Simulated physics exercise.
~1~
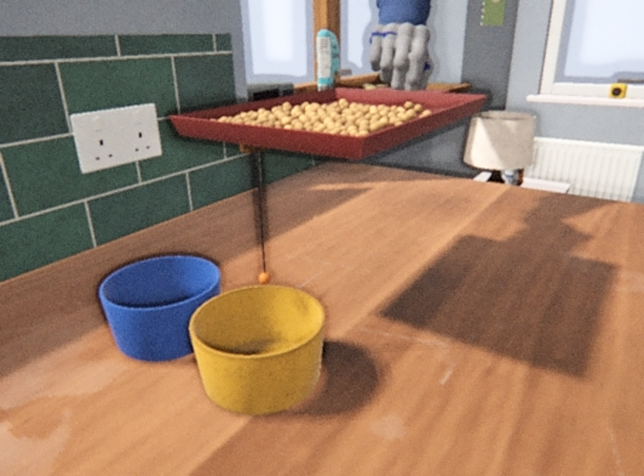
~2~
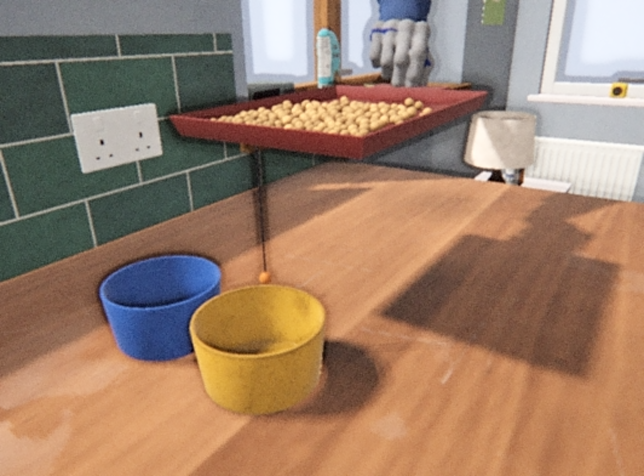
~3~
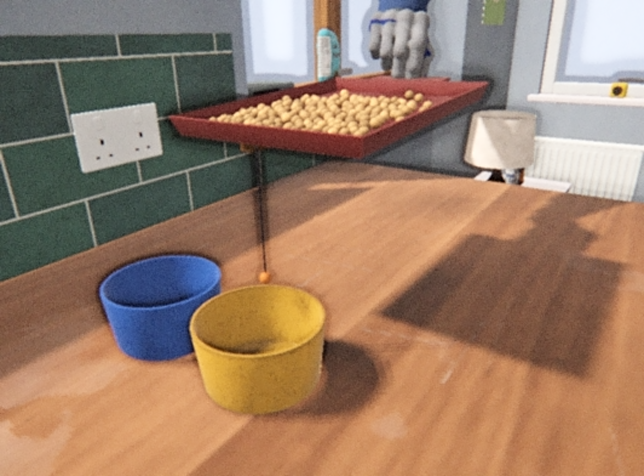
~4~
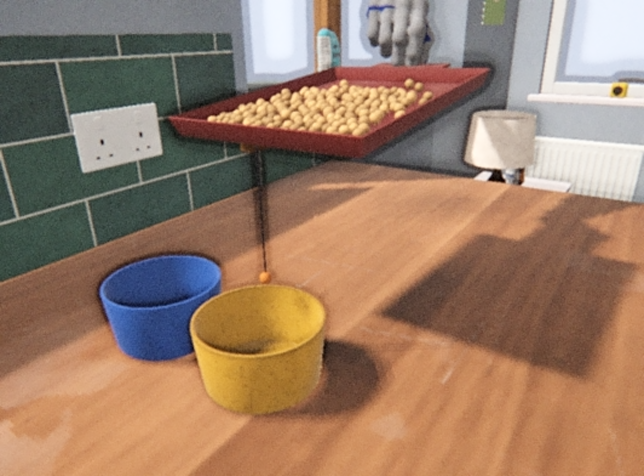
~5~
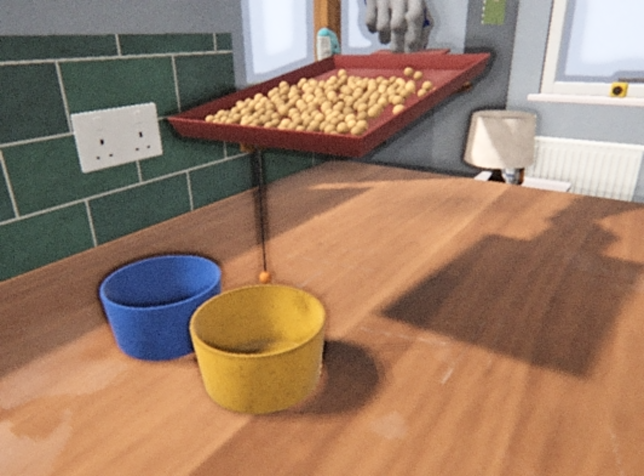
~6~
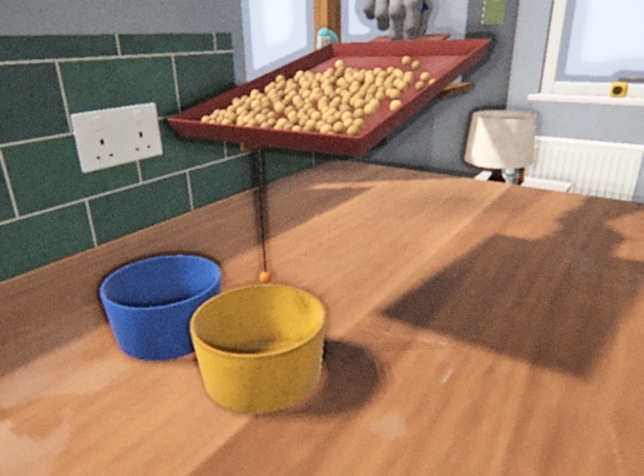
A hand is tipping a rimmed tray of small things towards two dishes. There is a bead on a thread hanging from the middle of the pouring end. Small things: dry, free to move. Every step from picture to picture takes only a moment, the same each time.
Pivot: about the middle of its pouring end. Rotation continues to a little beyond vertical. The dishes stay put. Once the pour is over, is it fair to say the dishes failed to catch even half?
No, they caught more than half.
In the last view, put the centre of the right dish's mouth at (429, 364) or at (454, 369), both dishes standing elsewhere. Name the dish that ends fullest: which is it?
The first time it's the left member, the second time the left member.
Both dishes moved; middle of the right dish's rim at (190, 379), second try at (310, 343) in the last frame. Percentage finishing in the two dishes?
Trial 1: 10 percent; trial 2: 90 percent.
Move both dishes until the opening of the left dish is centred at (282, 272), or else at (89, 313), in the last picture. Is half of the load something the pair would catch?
The first try: The smaller part. The second: The smaller part.
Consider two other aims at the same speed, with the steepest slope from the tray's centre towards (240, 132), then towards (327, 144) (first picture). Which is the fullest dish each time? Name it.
The first place favours the left of the two, the second the right of the two.
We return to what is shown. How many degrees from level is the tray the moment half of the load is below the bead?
Approx. 75° from level.
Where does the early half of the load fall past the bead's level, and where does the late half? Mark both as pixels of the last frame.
Initially about (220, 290); subsequently about (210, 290).
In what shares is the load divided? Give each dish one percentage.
For the left dish 30 per cent, for the right dish 50.
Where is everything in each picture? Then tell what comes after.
The first frame shows corners of the pouring end at (179, 116) and (360, 135), level; middle of the load at (326, 119), round wooden beads; left dish at (116, 328); right dish at (213, 376); bead on its thread at (265, 279).
The second frame shows corners of the pouring end at (179, 116) and (360, 135), level; middle of the load at (327, 118).
The third frame shows corners of the pouring end at (178, 116) and (360, 134), tipped barely, level across its low end; middle of the load at (326, 114).
The fourth frame shows corners of the pouring end at (178, 116) and (359, 134), tipped a little, level across its low end; middle of the load at (326, 108).
The fifth frame shows corners of the pouring end at (177, 117) and (358, 134), tipped a little, level across its low end; middle of the load at (324, 103).
The sixth frame shows corners of the pouring end at (176, 117) and (358, 134), tipped a little, level across its low end; middle of the load at (321, 98), about a third on the move; left dish at (117, 327); right dish at (214, 375).
Soon after the last picture, tray tipped steeply; most on the tray; a stray few in the right dish; a stray few in the left dish; a stray few outside both; a small part in the air.
A little later, tray tipped right over; about half in the right dish; about a third in the left dish; about a quarter outside both; a stray few in the air.
Later still, tray tipped past a quarter turn; about half in the right dish; about a third in the left dish; about a quarter outside both.
At rest, tray tipped past a quarter turn; about half in the right dish; about a third in the left dish; about a quarter outside both.
